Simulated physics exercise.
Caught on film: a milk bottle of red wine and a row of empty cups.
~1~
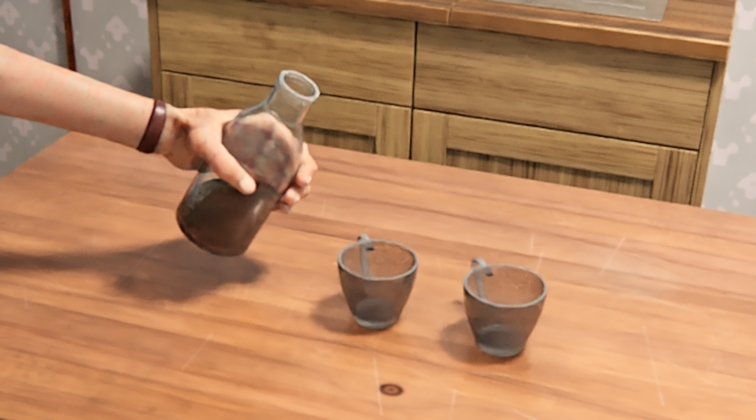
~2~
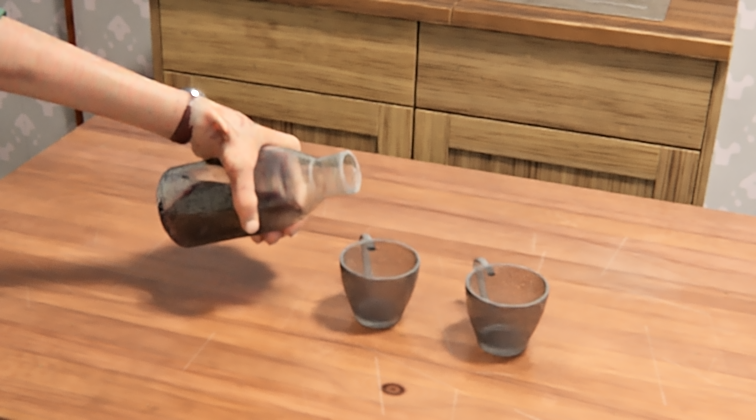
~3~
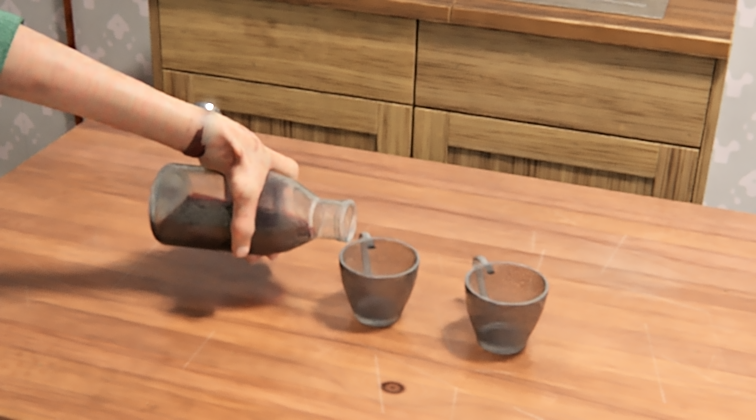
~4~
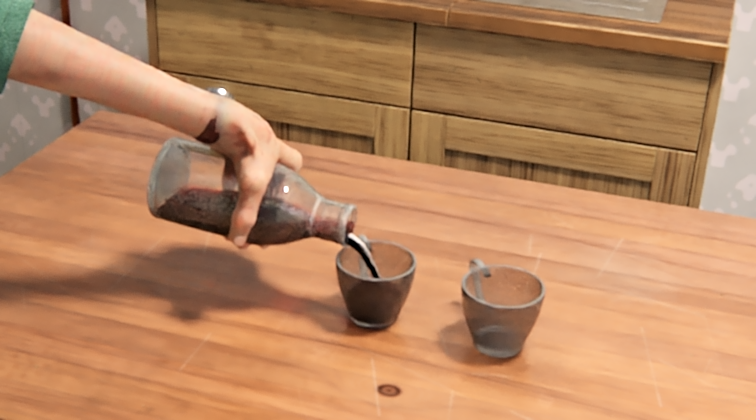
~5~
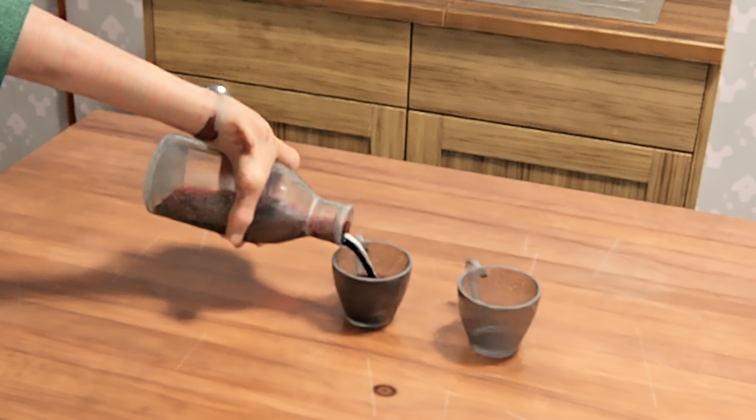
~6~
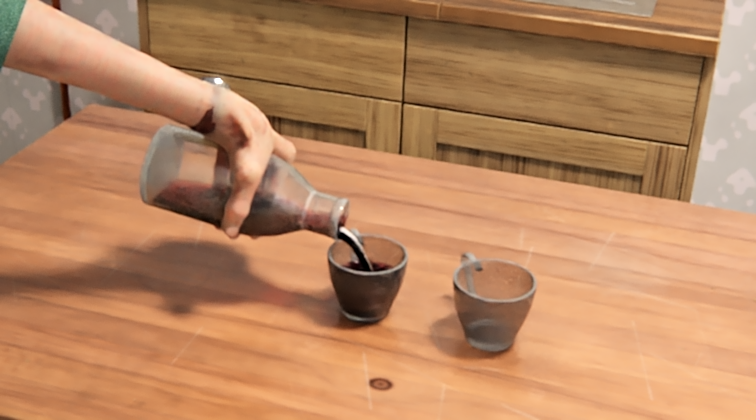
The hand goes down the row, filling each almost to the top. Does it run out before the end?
What the milk bottle holds runs short.
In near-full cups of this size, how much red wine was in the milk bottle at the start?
It makes near 1.5.
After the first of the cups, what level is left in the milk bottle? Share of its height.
Near 5 in a hundred.
Shortly, the first is about three quarters full.
Then, the first is done and the milk bottle has about a quarter of its load.
At the finish, the milk bottle is empty with one filled and the next at about a quarter of a serving.
